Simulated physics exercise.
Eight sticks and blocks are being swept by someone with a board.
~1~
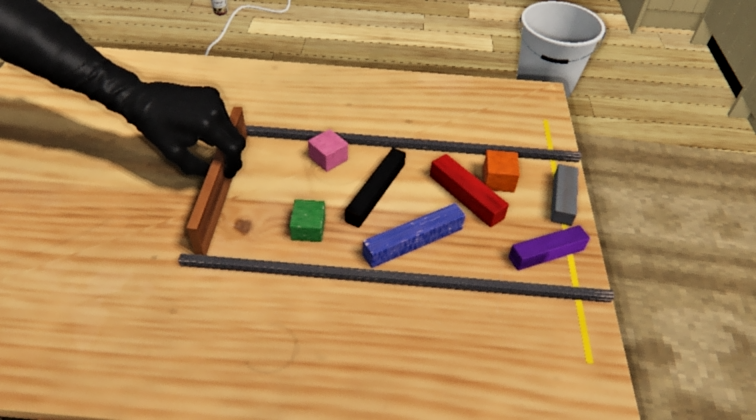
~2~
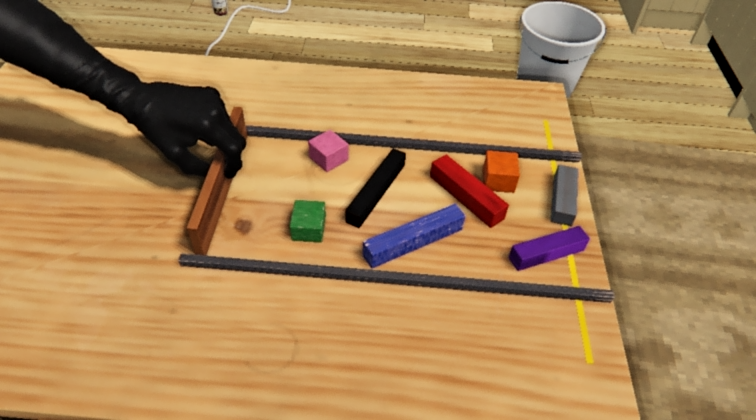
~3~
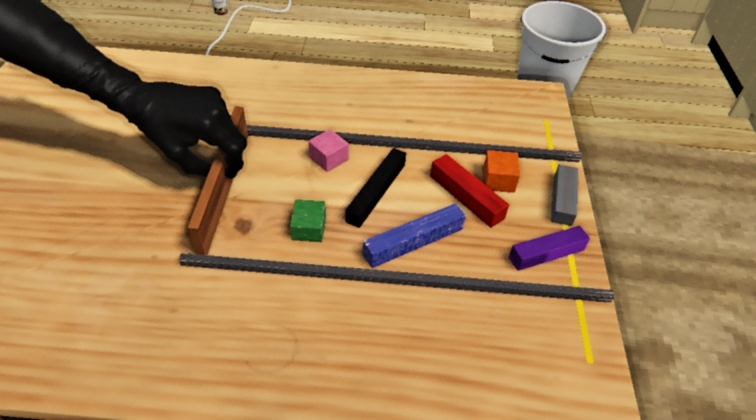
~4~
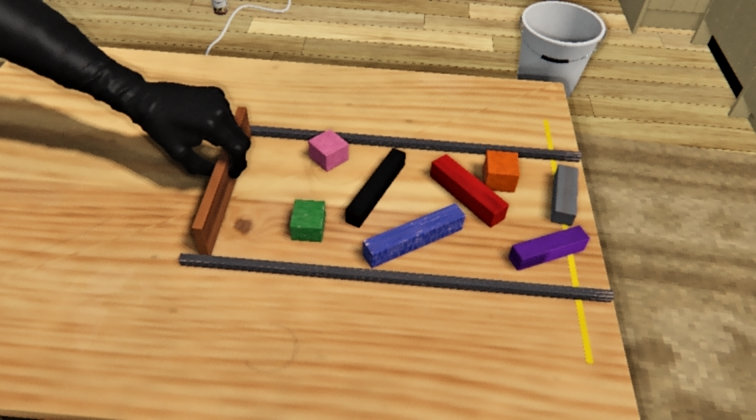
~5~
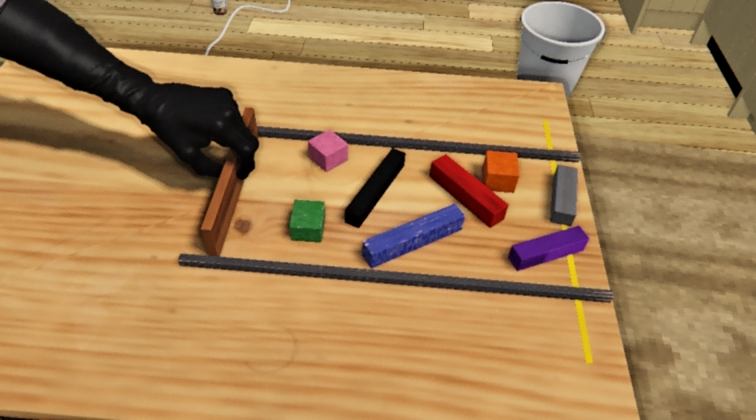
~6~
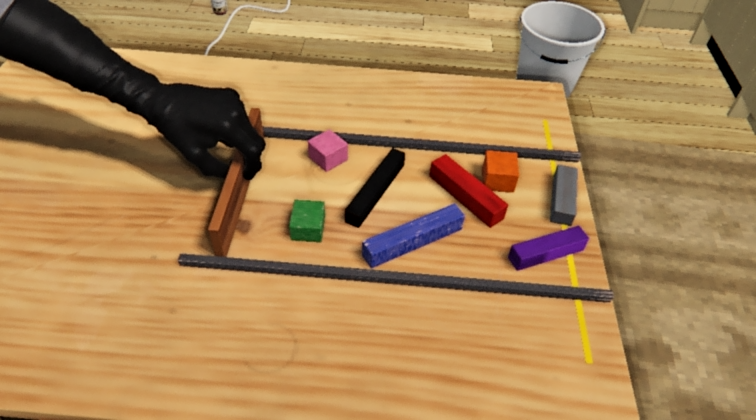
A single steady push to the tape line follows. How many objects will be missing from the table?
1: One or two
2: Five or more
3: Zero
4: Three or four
(2) Five or more.
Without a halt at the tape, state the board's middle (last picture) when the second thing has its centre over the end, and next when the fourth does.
Around (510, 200); afterwards around (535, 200).
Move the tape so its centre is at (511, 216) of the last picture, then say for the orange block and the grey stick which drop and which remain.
Outcome - orange block topples off, grey stick topples off.
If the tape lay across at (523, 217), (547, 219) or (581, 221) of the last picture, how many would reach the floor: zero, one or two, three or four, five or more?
Well, going through them: Three to four, then either three or four, then at least five.
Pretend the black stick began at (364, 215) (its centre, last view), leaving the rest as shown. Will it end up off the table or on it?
I reckon from there it drops down.
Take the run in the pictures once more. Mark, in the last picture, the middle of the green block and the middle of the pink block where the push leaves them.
I'd put one at around (585, 237) and the other at around (571, 164).
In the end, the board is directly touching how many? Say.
My count gives 2.
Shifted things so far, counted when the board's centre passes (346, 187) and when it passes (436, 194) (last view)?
That makes 3 at the first spot and 6 at the second.
Soon after, none off yet; grey stick at rest near (564, 194); purple stick at rest near (549, 248); orange block at rest near (500, 171).
After that, none off yet; grey stick moving near (572, 193); purple stick at rest near (551, 250); orange block displaced about its own width near (540, 166).
In the end, the number that fall off is five or more; gone, black stick, blue bar, red stick, orange block, purple stick and grey stick.
